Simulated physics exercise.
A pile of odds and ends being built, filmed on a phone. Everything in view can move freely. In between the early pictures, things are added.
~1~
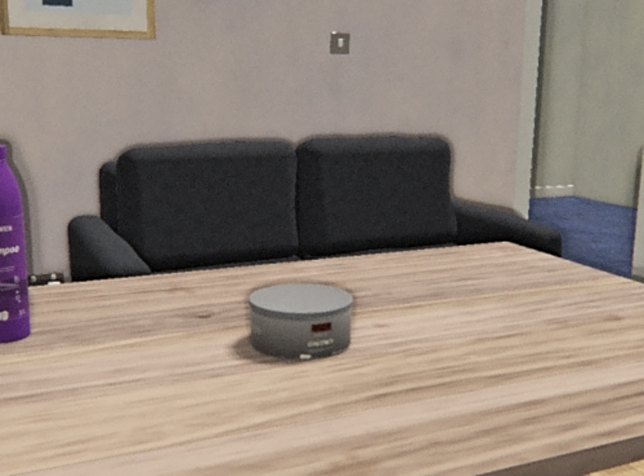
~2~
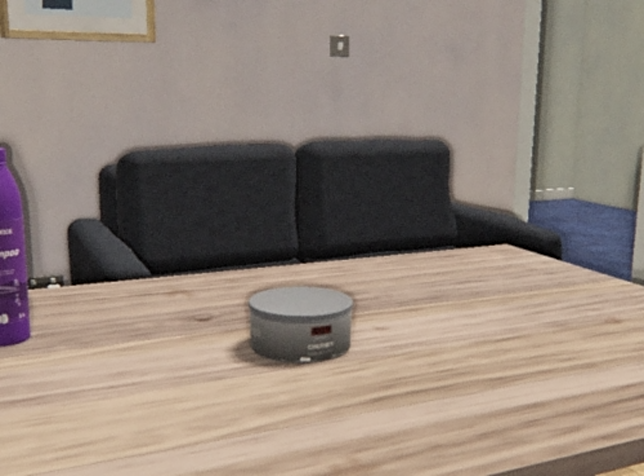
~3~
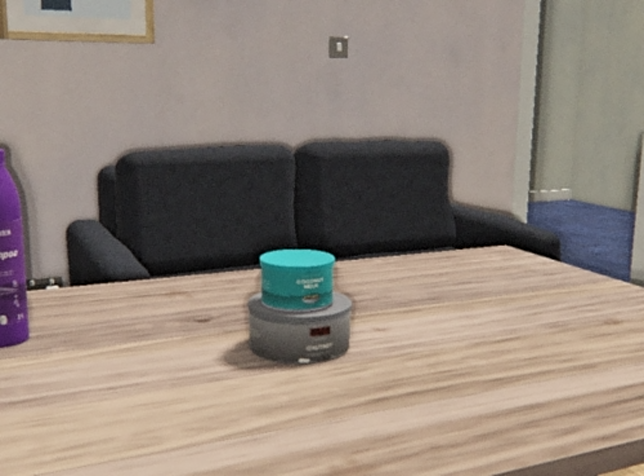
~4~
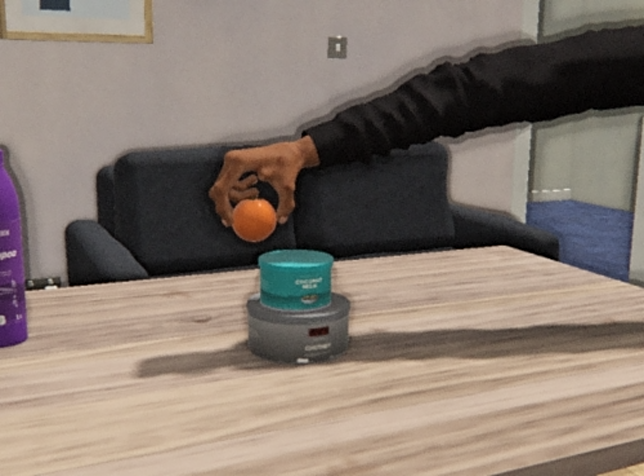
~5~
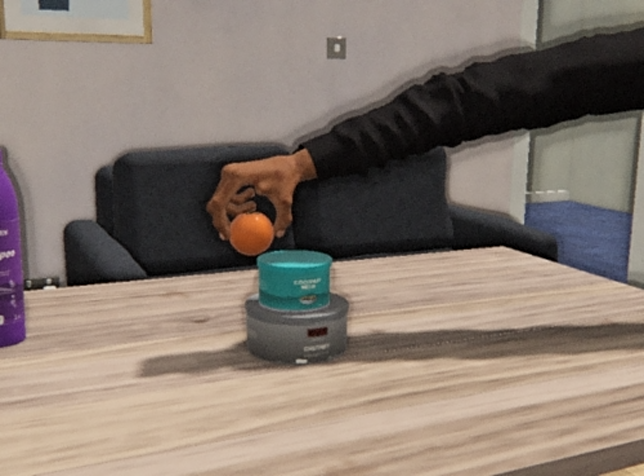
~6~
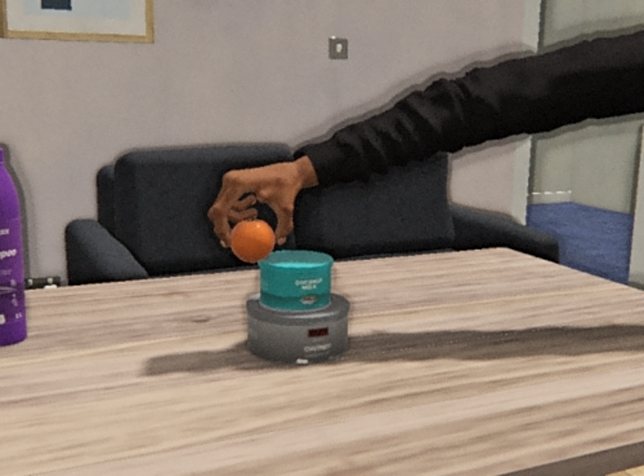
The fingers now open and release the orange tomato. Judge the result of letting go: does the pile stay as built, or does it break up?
The pile breaks up.
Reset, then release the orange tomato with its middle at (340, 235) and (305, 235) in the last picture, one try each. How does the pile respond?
First case - pile falls; second case - pile steady.
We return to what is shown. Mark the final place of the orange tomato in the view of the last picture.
I'd point to roughly (210, 341).
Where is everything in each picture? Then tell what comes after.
The last thing is not in view yet, in the first picture.
The last thing is not in view yet, in the second picture.
The last thing is not in view yet, in the third picture.
Coming down; orange tomato (254, 219); turquoise tub (296, 281), in the fourth picture.
Coming down; orange tomato (251, 233), in the fifth picture.
Set down, still held; orange tomato (253, 240); turquoise tub (296, 281), in the sixth picture.
Then, 0.30 s later than the last frame, orange tomato now fallen.
Then, 0.40 s later than the last frame, things are still on the move.
When it is over, fallen, orange tomato; the other 4 as before. End places, in pixels of the last picture, orange tomato near (211, 341). The pile gives way.
